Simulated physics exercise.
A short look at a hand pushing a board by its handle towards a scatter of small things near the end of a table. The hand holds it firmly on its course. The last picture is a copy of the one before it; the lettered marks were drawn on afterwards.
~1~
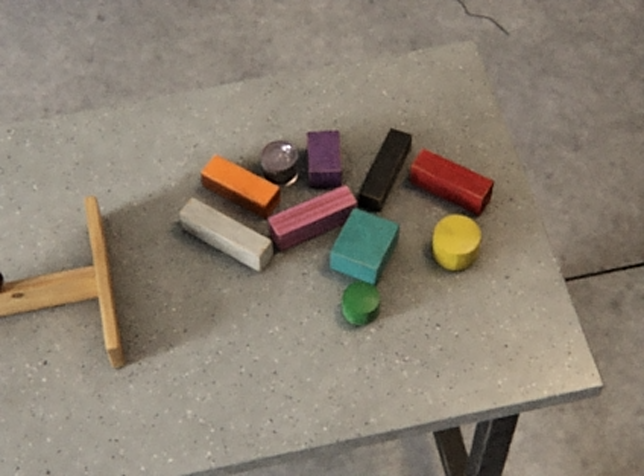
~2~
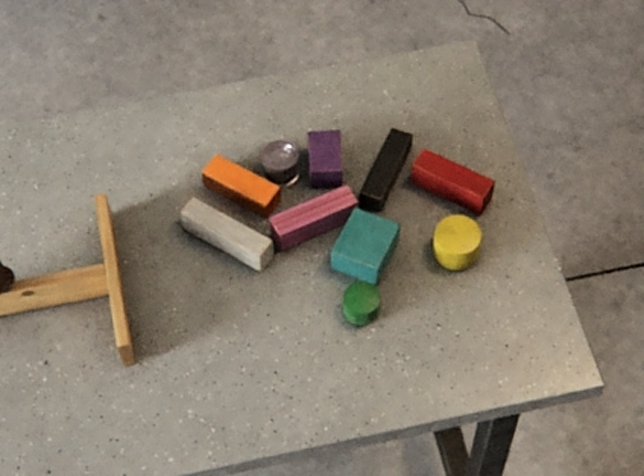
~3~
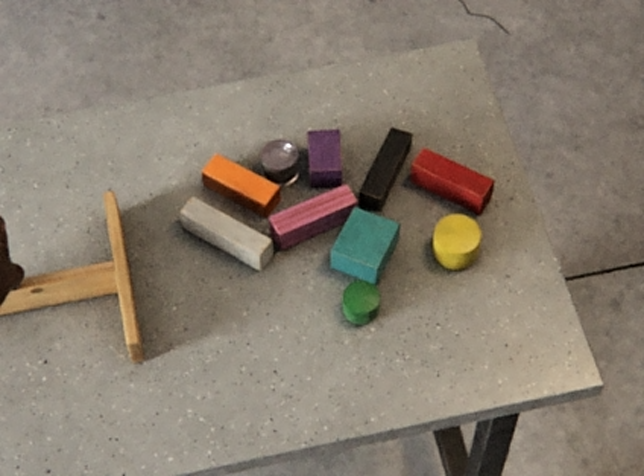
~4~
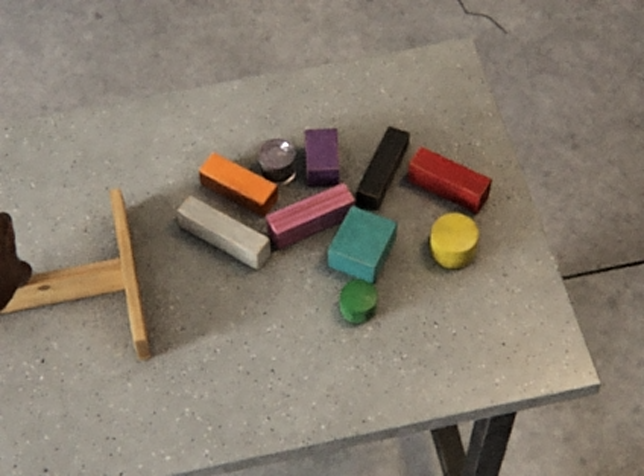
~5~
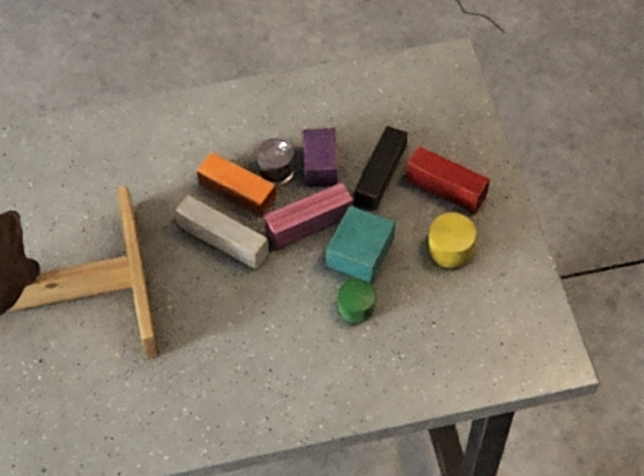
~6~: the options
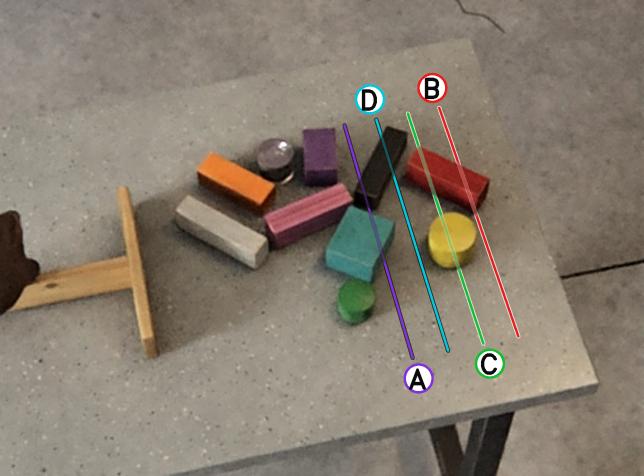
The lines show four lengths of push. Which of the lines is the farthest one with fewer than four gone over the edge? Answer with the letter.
It should halt at B.
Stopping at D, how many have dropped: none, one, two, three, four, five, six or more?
In all, none.
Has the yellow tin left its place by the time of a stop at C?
Yes.
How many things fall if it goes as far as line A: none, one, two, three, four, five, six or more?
In all, none.
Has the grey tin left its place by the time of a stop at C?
Yes.
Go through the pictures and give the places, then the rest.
The first frame shows black bar (385, 169); turquoise block (365, 247); green tin (361, 303).
The second frame shows board (111, 267); red stick (452, 182).
The third frame shows board (120, 264); pink stick (314, 217).
The fourth frame shows board (127, 262); purple block (322, 157).
The fifth frame shows board (134, 260); white bar (222, 232); black bar (381, 167); turquoise block (360, 244).
On the copy, A at (377, 235); B at (477, 216); C at (443, 222); D at (410, 228).
On B. First, board (259, 235); grey tin (284, 150); orange stick (254, 169).
Then, board (383, 212); red stick (489, 159); yellow tin (498, 247).
Finally, board (475, 194); red stick over the edge; pink stick over the edge; two fallen.
By contrast, A is within the limit but short; C is within the limit but short; D is within the limit but short.
